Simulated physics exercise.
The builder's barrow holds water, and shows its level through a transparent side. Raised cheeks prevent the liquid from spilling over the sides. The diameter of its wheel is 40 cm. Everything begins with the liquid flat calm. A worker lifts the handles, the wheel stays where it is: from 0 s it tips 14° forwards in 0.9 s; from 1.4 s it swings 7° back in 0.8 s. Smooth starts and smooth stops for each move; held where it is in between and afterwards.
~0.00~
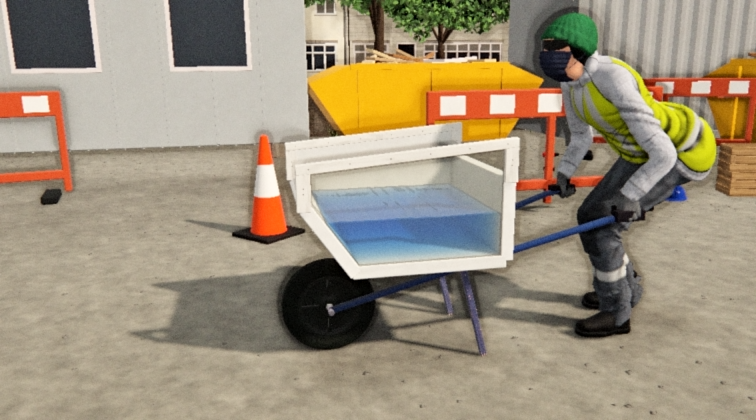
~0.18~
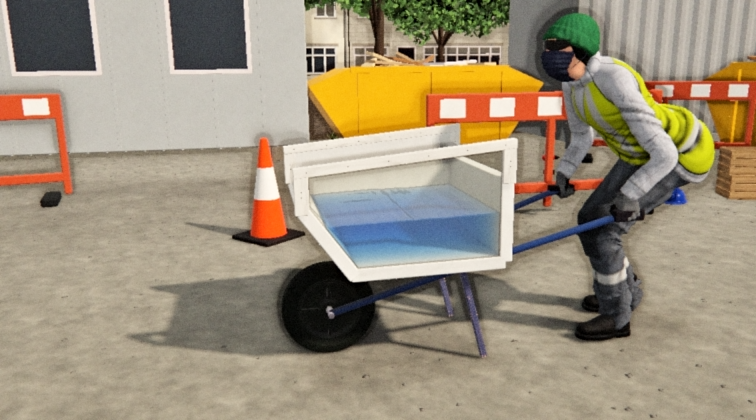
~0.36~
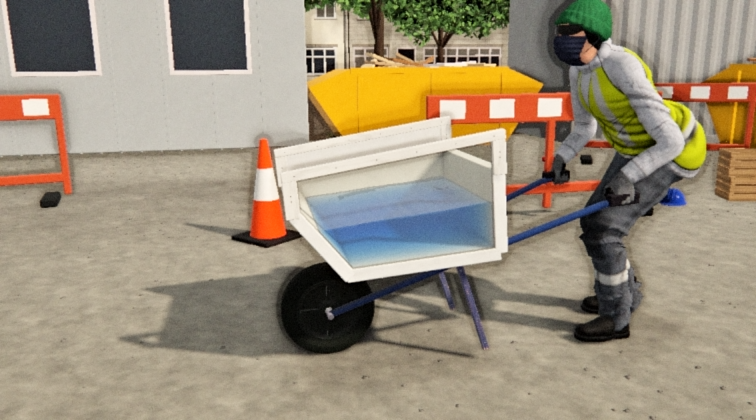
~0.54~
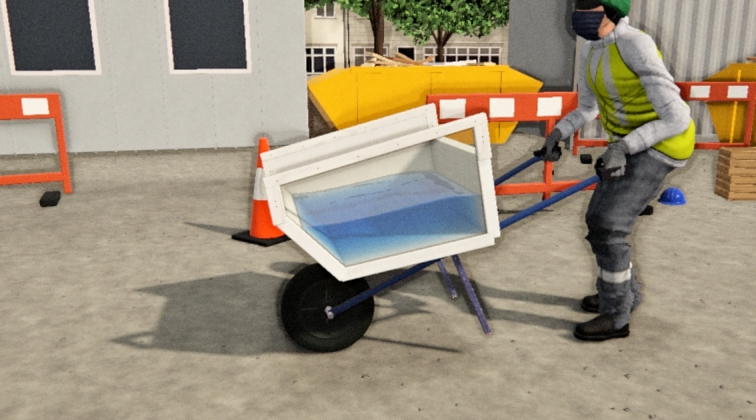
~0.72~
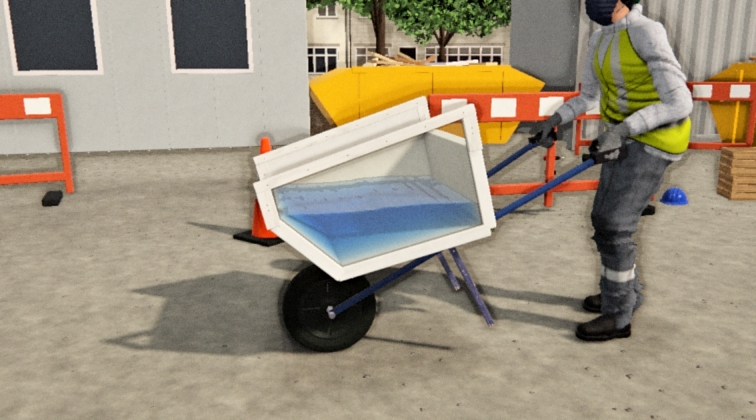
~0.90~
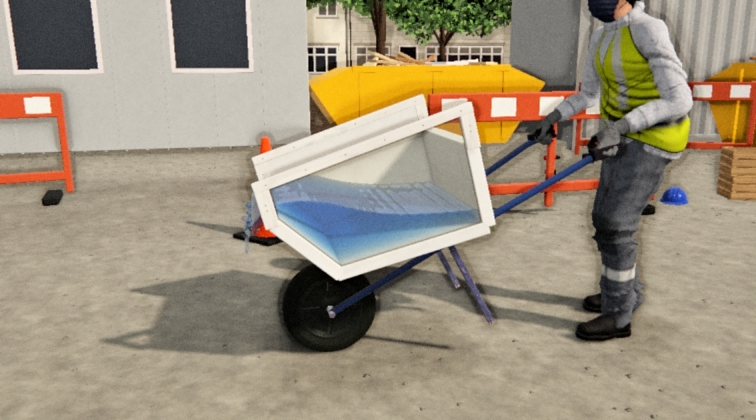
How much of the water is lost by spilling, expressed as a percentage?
It loses around 21 percent.
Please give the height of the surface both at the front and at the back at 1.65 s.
Front reads 16 centimetres, back reads 8 centimetres.
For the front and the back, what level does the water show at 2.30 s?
Close to 14 cm in front, close to 12 cm behind.
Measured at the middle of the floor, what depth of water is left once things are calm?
I'd say some 14 cm at the middle.
Then, 1.65 s in, the barrow is at 13° forwards, the surface stands 17 cm on the front, 8 cm on the back; the loss stands at 21 per cent, over the front.
Then, 2.30 s in, the barrow is at 7° forwards, the surface stands 14 cm on the front, 13 cm on the back; the loss stands at 21 per cent, over the front.
Then, 3.00 s in, the barrow is at 7° forwards, the surface stands 18 cm on the front, 7 cm on the back; the loss stands at 21 per cent, over the front.
Then, 5.09 s in, the loss stands at 21 per cent, over the front, 14 of 65 litres.
